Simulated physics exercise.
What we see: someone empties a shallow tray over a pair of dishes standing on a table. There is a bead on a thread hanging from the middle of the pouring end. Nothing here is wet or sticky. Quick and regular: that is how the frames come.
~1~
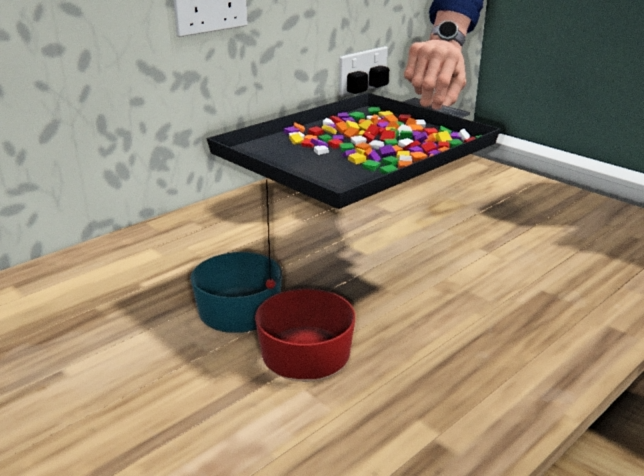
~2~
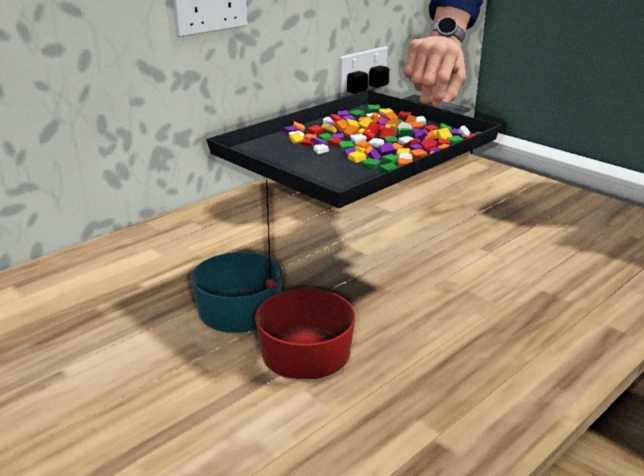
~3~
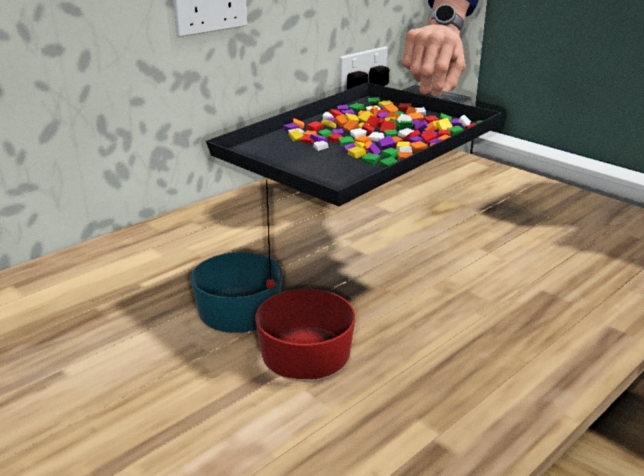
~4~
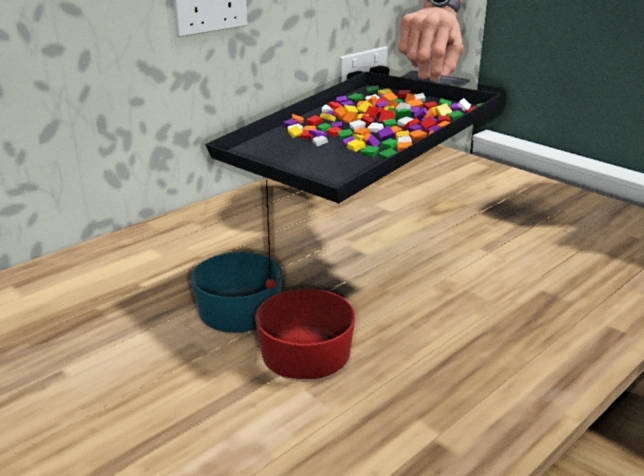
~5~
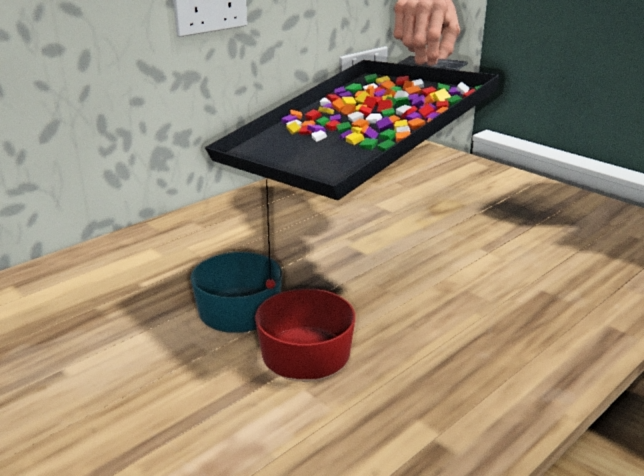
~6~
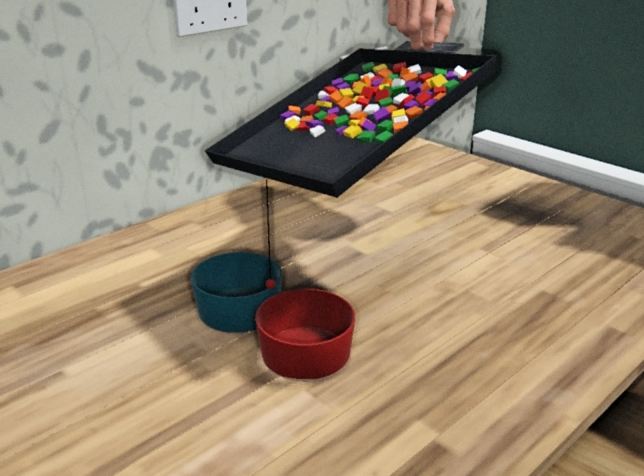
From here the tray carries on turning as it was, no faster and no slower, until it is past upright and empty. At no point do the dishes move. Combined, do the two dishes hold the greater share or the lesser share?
Compared with the spill, the catch will be larger.
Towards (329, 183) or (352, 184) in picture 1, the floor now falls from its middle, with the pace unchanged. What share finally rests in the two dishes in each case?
60 % and 70 %.
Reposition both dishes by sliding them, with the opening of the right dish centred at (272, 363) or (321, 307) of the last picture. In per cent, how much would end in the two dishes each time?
About 20% on the first try and 50% on the second.
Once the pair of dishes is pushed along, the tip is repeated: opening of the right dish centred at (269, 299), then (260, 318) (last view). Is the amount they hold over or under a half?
Result - try one, past the halfway mark; try two, past the halfway mark.
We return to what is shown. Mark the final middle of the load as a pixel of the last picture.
Somewhere around (226, 303) in the final view.
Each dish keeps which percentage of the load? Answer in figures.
Split in per cent - left dish 80, right dish 0.
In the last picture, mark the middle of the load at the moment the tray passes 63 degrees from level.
I'd mark it close to (241, 154).
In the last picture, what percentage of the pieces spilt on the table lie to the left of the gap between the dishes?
It comes to 100 per cent or so.
Soon, tray tipped steeply; nearly all on the tray; a small part in the air.
A while on, tray tipped past a quarter turn; about half on the tray; about a third in the left dish; a small part outside both; a small part in the air.
Towards the end, tray tipped past a quarter turn; most in the left dish; about a quarter outside both.
Finally, tray tipped past a quarter turn; none in the right dish; most in the left dish; about a quarter outside both.
